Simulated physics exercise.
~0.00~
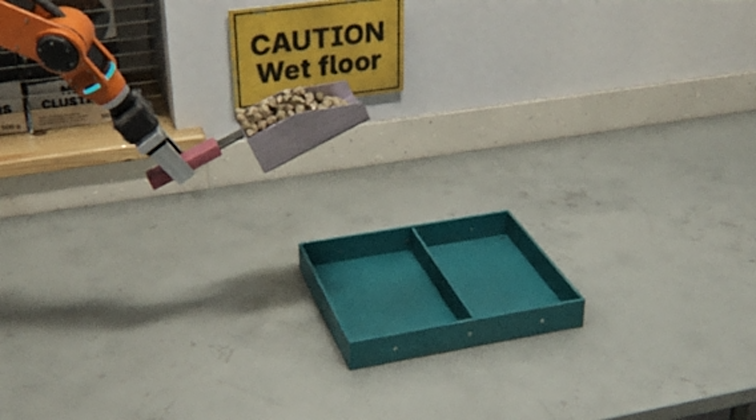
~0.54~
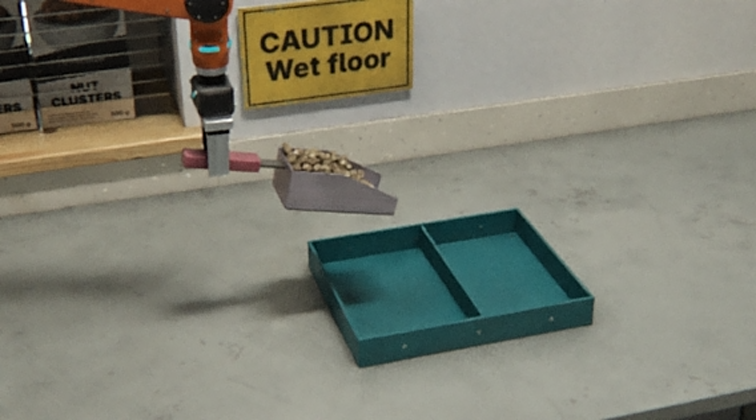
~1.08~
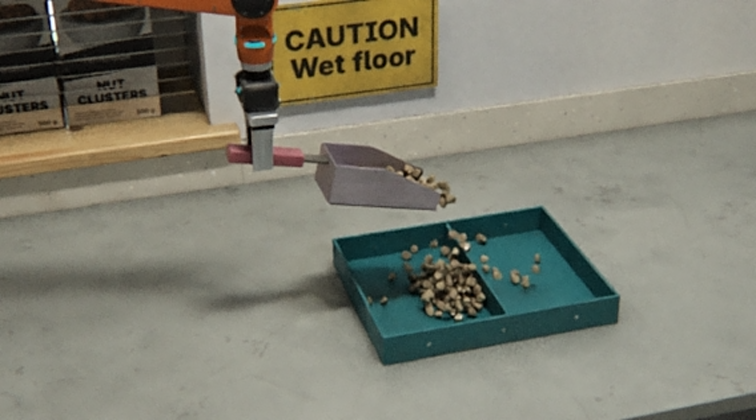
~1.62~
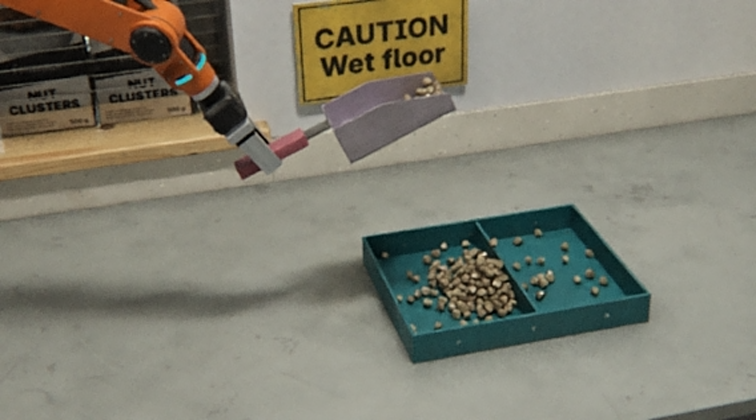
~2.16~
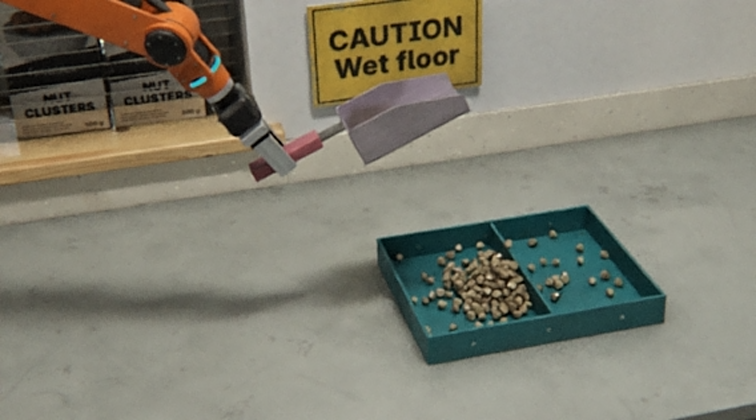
On a grey counter beneath a wet floor caution sign, an orange robot arm tips a scoop of small pebbles over a divided teal tray, then lifts and tilts it back, leaving most of the pebbles piled in the left compartment and some scattered in the right.
